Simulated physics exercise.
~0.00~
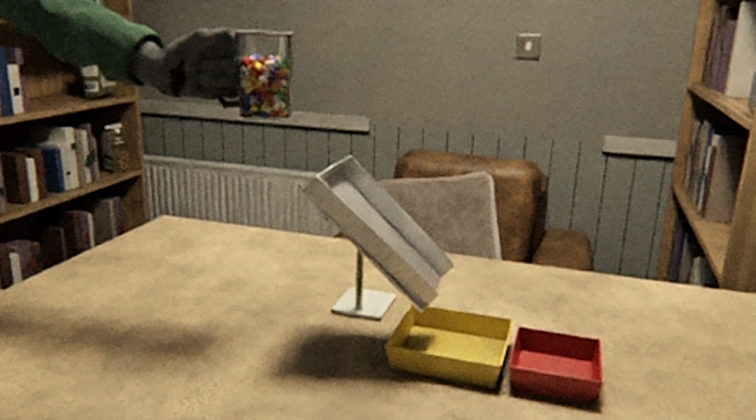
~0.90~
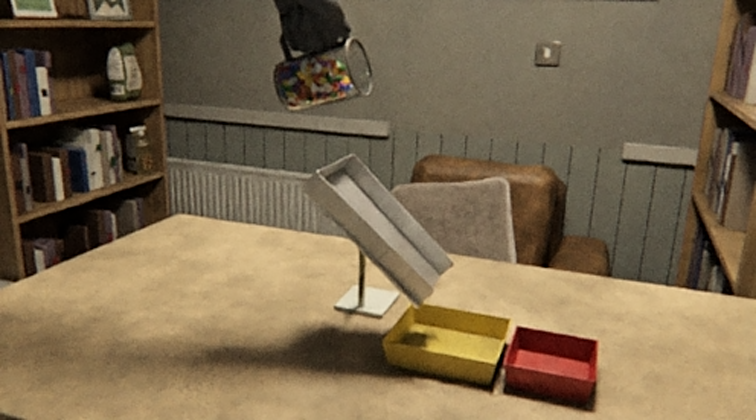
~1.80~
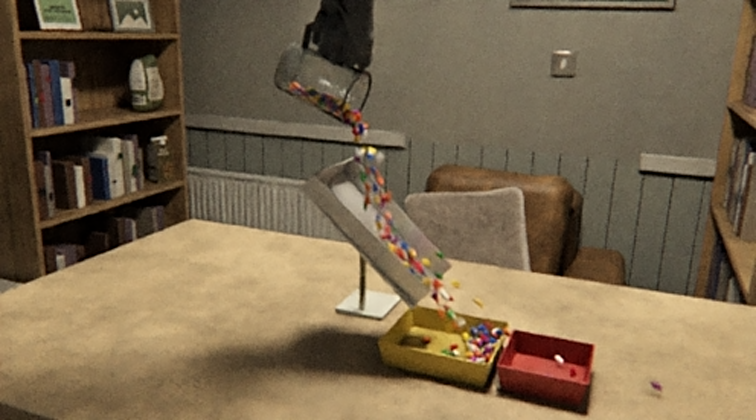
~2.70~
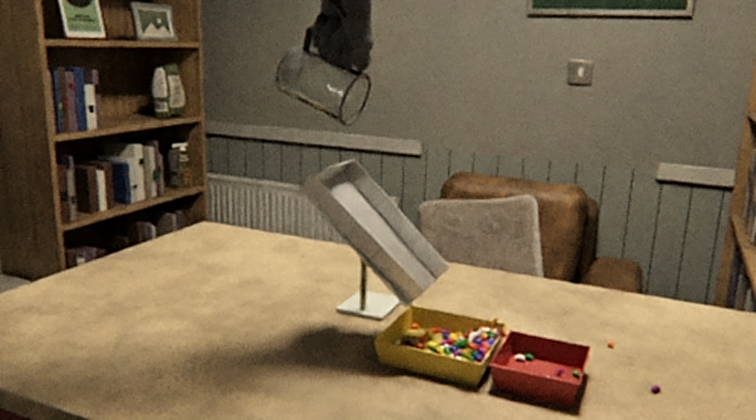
We see a gloved hand tip a clear cup of colourful jelly beans above a fixed grey slope on a table; they slide down mostly into the yellow tin, with a few in the red tin and a couple on the tabletop, leaving the cup empty.
